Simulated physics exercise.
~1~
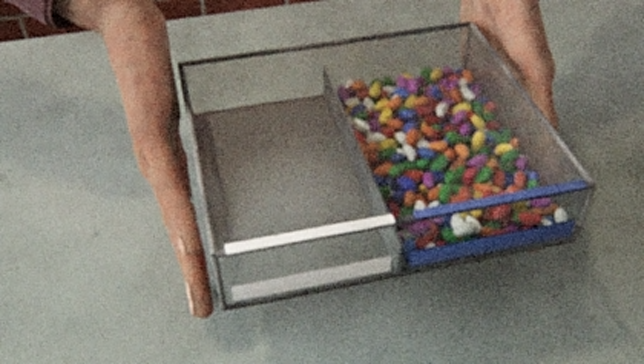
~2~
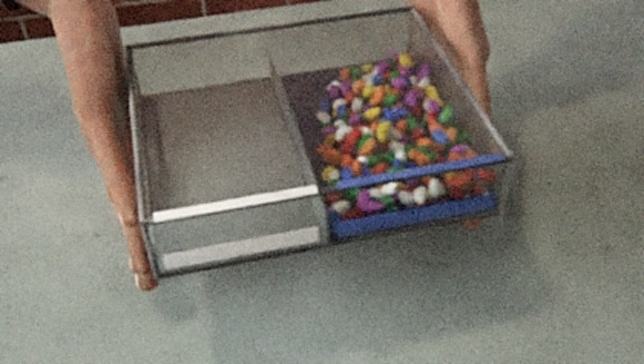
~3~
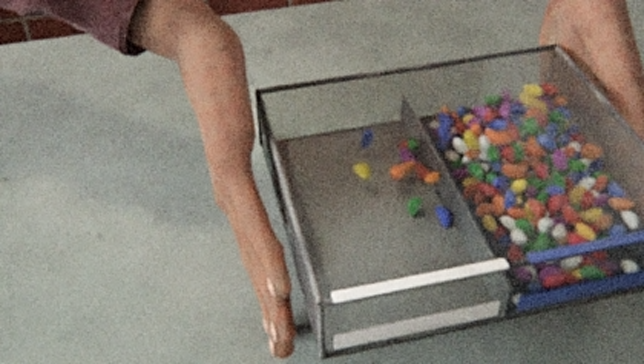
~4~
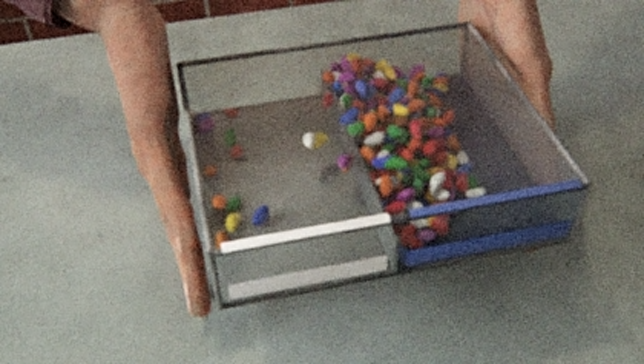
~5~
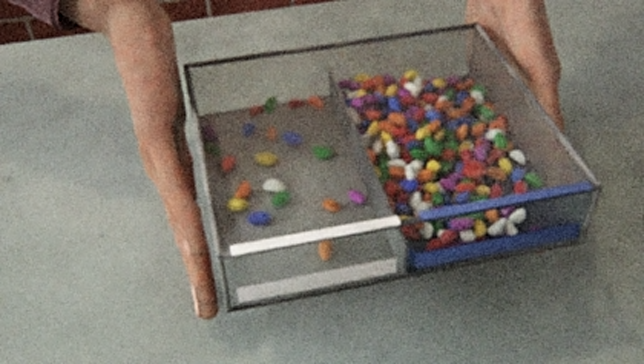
The clip shows two hands holding a clear, divided box of colourful jelly beans and shaking it left and right, sending a few beans over the partition into the white-marked compartment, while most end up in the blue-marked compartment on the right.
